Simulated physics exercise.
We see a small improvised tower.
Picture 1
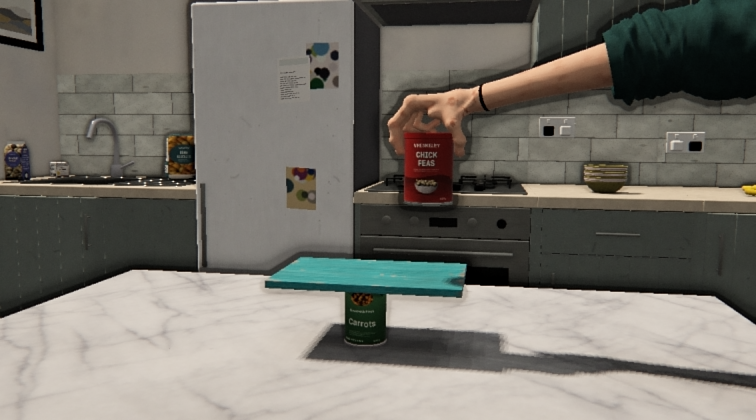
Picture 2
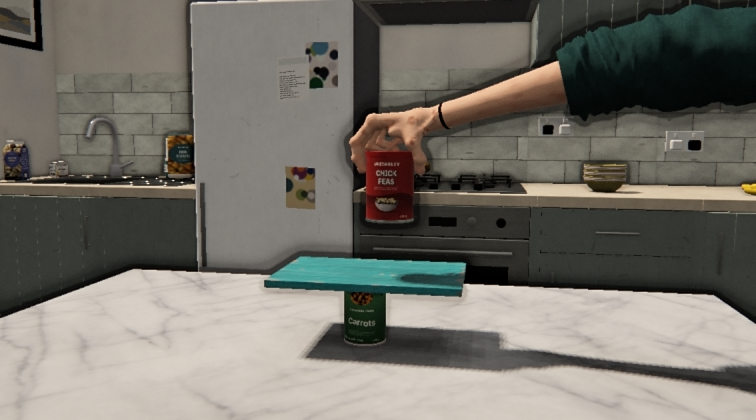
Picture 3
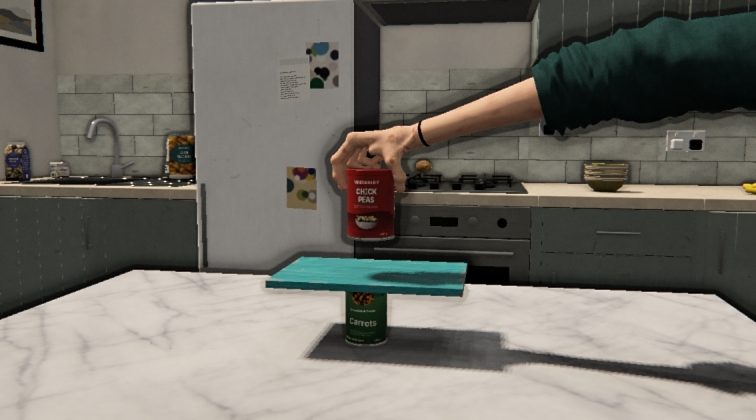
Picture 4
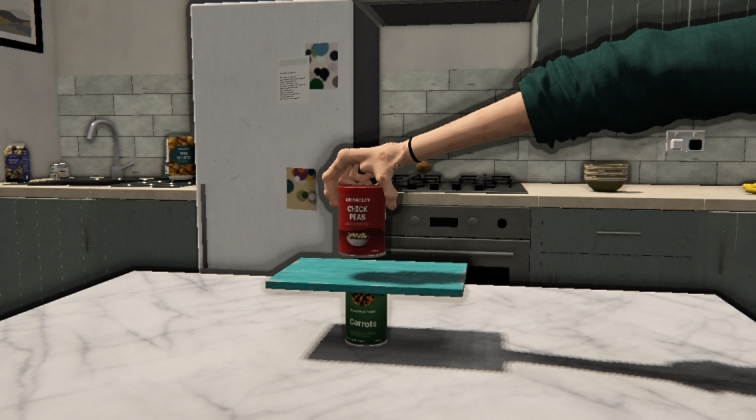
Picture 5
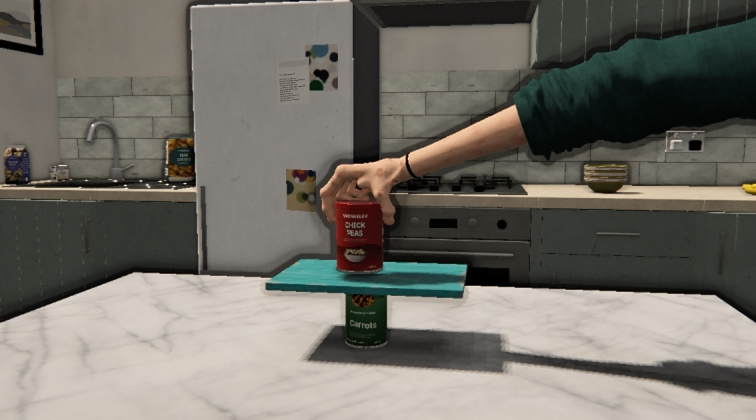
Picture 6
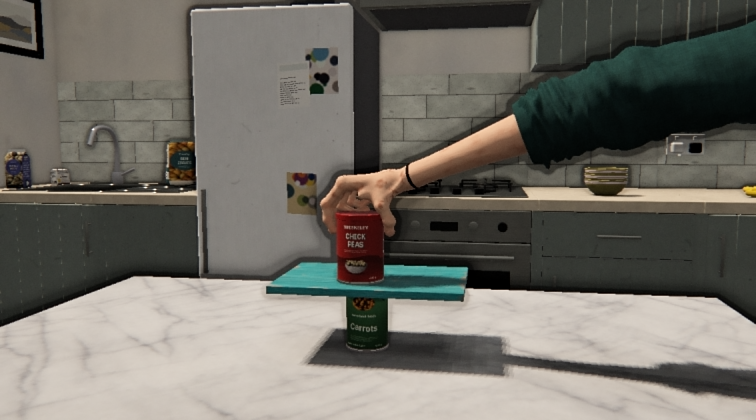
In a kitchen seen from the front at about counter height, a marble-patterned surface stretches before a pale fridge, an oven and grey cabinets. A turquoise board lies across a green tin labelled carrots, while a hand in a dark green sleeve grips a red chick peas tin above. The arm moves the red tin left and lowers it onto the board, the view staying practically still.
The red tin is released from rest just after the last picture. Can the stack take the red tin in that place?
It holds.
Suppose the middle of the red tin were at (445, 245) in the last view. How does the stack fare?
Then it comes apart.
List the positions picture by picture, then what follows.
In the first picture, still above its spot; red tin (429, 168); turquoise board (372, 275).
In the second picture, still above its spot; red tin (390, 186); turquoise board (372, 275).
In the third picture, still above its spot; red tin (371, 203); turquoise board (373, 275).
In the fourth picture, still above its spot; red tin (362, 220); turquoise board (373, 275).
In the fifth picture, still above its spot; red tin (360, 235); turquoise board (373, 277).
In the sixth picture, in place under the hand; red tin (360, 246); turquoise board (374, 280).
Then, 0.30 s on from there, no change.
Then, 0.70 s on from there, red tin resting near (360, 247).
In the end, all 3 unmoved. At the end, from the last picture's camera, red tin near (360, 247). The stack stays up.
